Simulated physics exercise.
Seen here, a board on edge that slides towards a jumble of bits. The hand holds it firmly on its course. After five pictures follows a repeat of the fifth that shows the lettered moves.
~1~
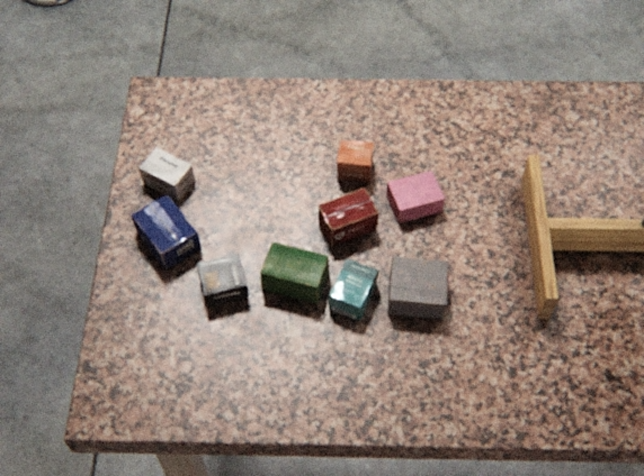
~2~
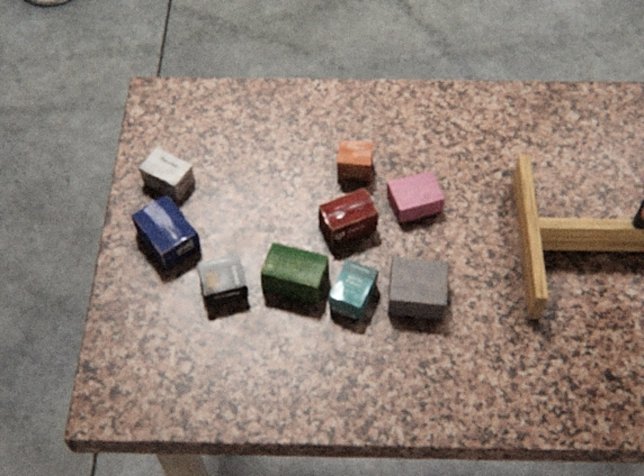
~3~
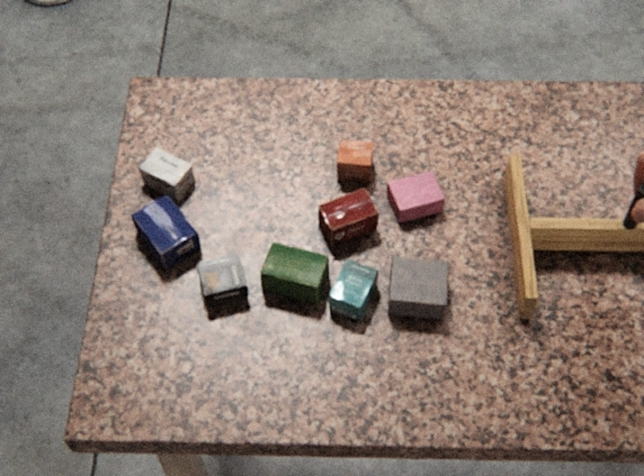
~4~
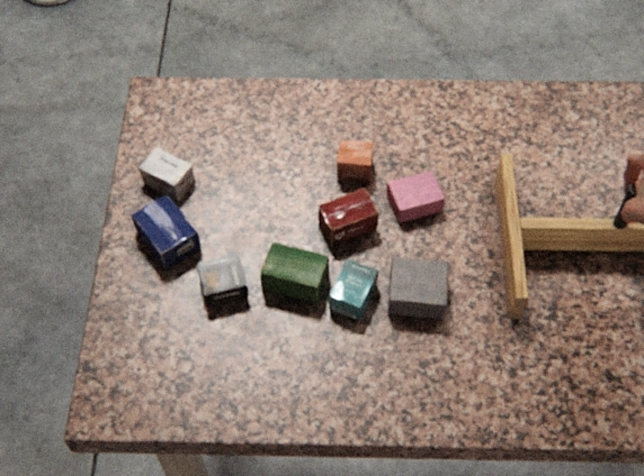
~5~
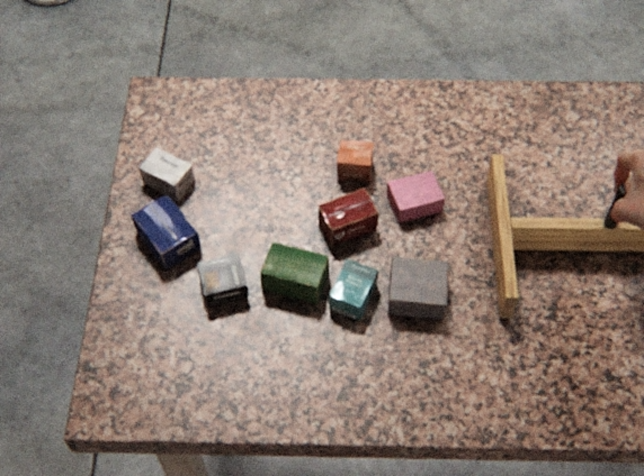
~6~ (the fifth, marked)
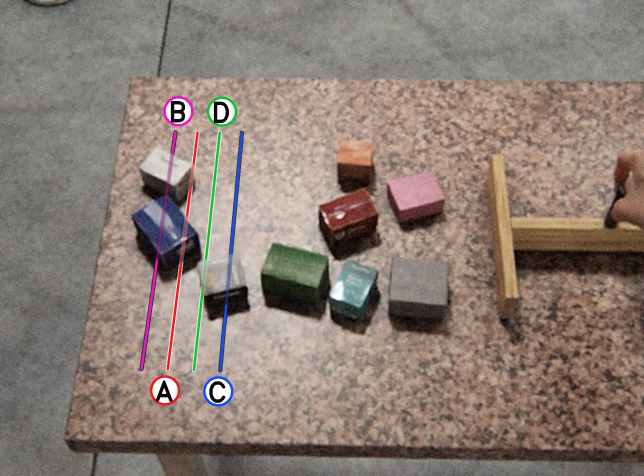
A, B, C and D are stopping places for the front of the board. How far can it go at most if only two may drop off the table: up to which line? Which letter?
It should halt at A.
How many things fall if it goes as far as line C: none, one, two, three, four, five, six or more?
One.
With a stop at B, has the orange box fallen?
By then, no.
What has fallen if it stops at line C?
The black packet.
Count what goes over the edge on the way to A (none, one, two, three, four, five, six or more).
By then, two.
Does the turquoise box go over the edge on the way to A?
No.
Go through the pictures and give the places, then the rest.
White packet (167, 174); grey block (418, 288); red box (348, 218), in the first frame.
Board (533, 223); orange box (355, 161), in the second frame.
Board (524, 222); turquoise box (353, 289), in the third frame.
Board (514, 222); green block (295, 273), in the fourth frame.
Board (505, 222); white packet (167, 174); grey block (418, 288); red box (348, 218), in the fifth frame.
On the marked copy, A at (184, 241); B at (160, 241); C at (232, 242); D at (208, 241).
With A. Early on, board (388, 221); black packet (207, 283); turquoise box (307, 292).
Further on, board (273, 219); black packet (92, 282); green block (144, 275).
At the end, board (184, 218); green block over the edge; black packet over the edge; two fallen.
As for the rest, B drops five; C is within the limit but short; D is within the limit but short.
